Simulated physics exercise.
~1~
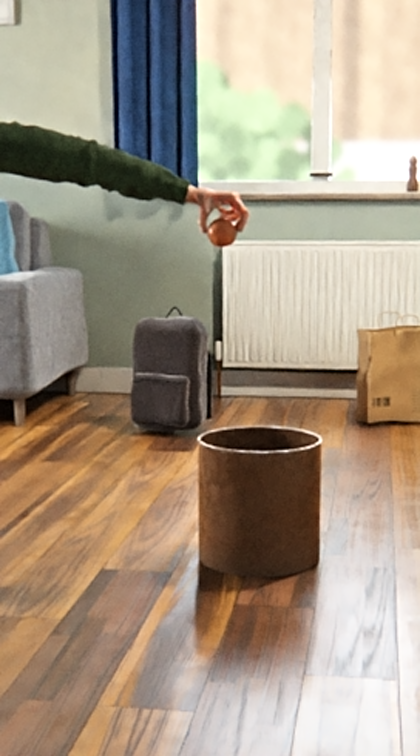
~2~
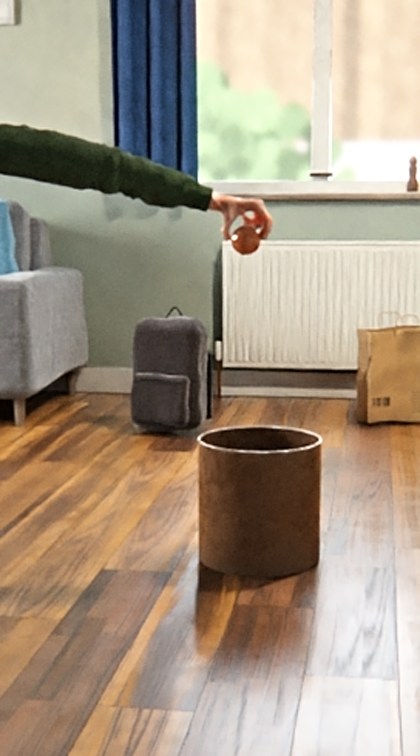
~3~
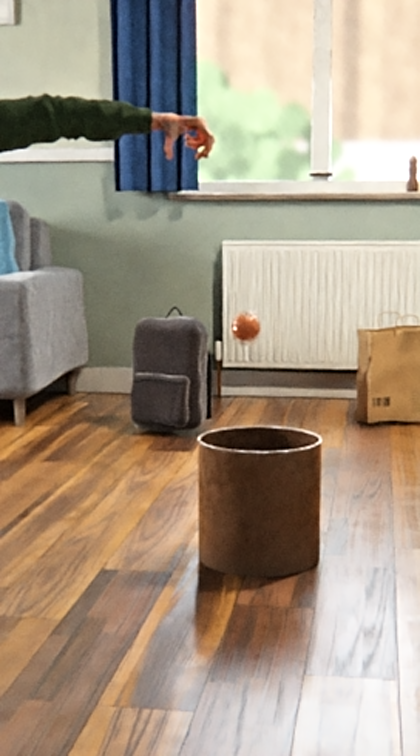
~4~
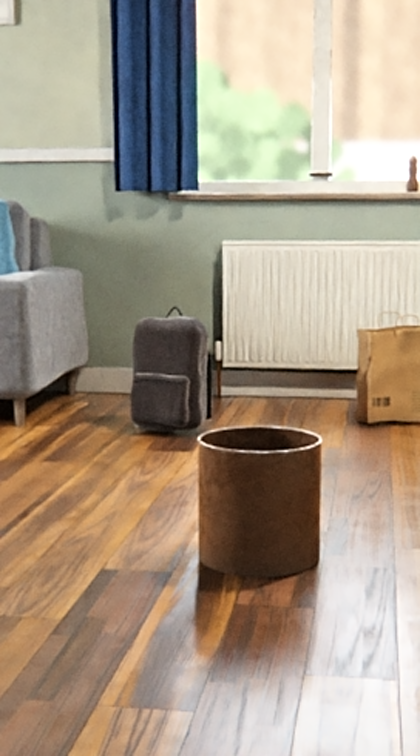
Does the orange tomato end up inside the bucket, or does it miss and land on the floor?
It ends up inside the bucket. After the hand lets go, the tomato drops in and is no longer in sight, with nothing lying on the floor around the bucket.
